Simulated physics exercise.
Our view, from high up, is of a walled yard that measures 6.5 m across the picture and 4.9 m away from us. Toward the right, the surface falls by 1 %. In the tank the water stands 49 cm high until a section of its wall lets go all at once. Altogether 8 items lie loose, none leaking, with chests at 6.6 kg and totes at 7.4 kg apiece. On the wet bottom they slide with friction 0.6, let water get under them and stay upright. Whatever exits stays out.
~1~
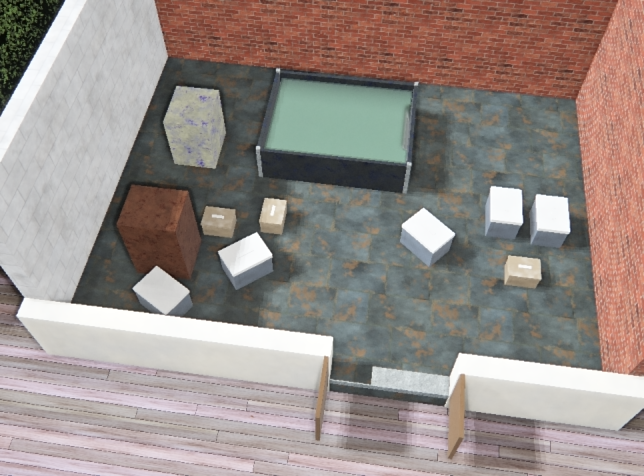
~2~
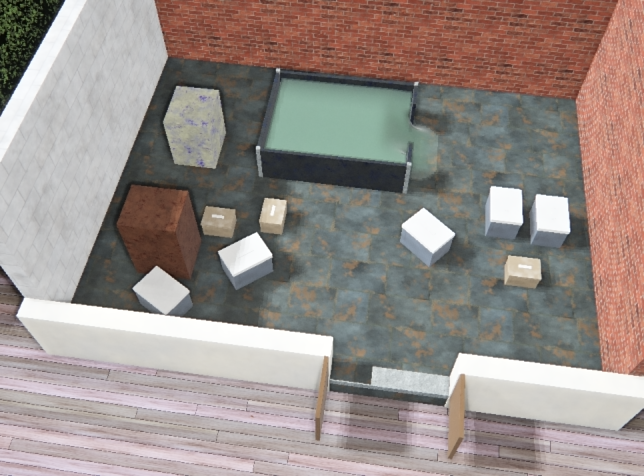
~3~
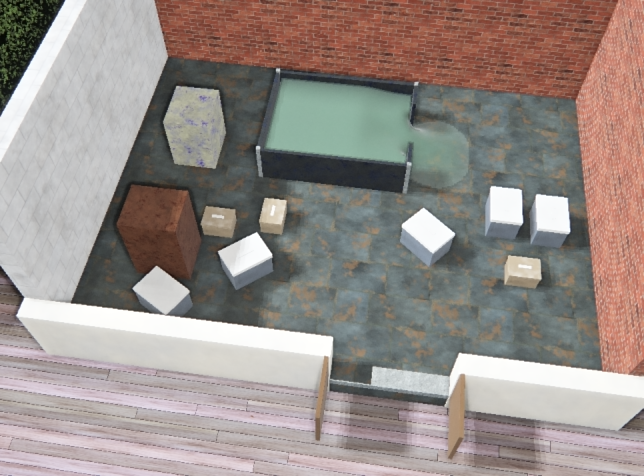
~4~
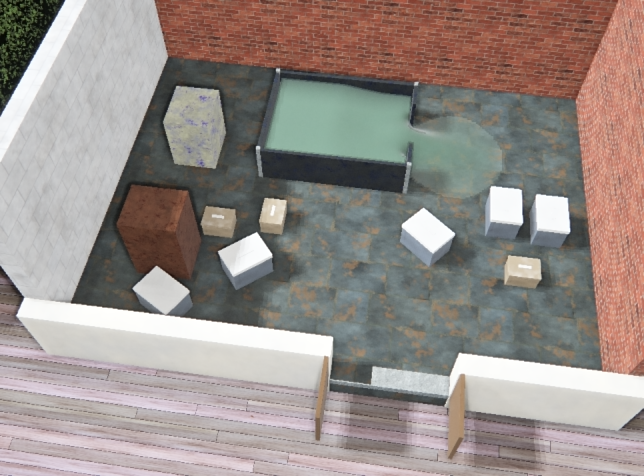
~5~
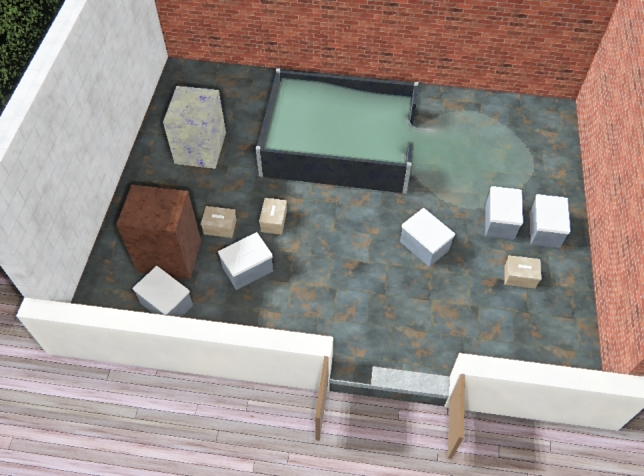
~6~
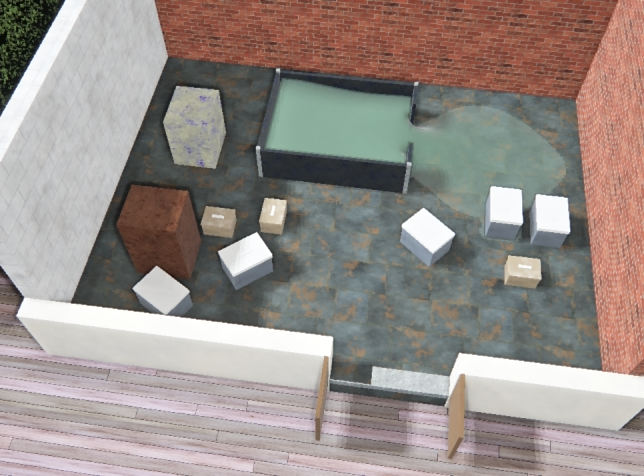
The footage shows a walled yard seen from above, with white and brown boxes scattered about, as greenish water flows from the right side of a dark-walled tank and spreads rightward across the floor while the boxes stay still.
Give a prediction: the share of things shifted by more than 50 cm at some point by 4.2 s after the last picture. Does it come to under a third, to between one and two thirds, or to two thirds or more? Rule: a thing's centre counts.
It is a third or more but does not reach two thirds.
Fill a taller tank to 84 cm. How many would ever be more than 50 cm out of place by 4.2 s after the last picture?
The answer would then be 3.
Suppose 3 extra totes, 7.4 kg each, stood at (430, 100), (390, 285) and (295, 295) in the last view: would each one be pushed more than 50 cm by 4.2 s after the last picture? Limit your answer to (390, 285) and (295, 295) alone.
In turn: Less, short of it.
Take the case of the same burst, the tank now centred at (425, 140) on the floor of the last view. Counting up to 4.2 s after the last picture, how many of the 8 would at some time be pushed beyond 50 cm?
The answer would then be 2.
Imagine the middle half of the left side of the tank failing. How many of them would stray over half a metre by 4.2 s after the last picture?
In that case the number is 2.
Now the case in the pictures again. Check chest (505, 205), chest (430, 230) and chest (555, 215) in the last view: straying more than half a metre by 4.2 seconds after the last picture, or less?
Taking them in turn, the answers are greater, smaller and greater.
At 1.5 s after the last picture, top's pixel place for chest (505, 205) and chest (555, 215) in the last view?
First near (544, 235), second near (588, 254).
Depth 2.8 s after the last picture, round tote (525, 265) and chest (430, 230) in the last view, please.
I'd put it at 5 cm and 0 cm respectively.
Then, 0.4 s after the last picture 0 of 8 are over 50 cm from their spots; 0 afloat.
Then, 1.5 s after the last picture 2 of 8 are over 50 cm from their spots; 1 afloat.
Then, 2.8 s after the last picture 2 of 8 are over 50 cm from their spots; 2 afloat.
Then, 4.2 s after the last picture 3 of 8 are over 50 cm from their spots, and 3 have been at some point; 2 afloat.
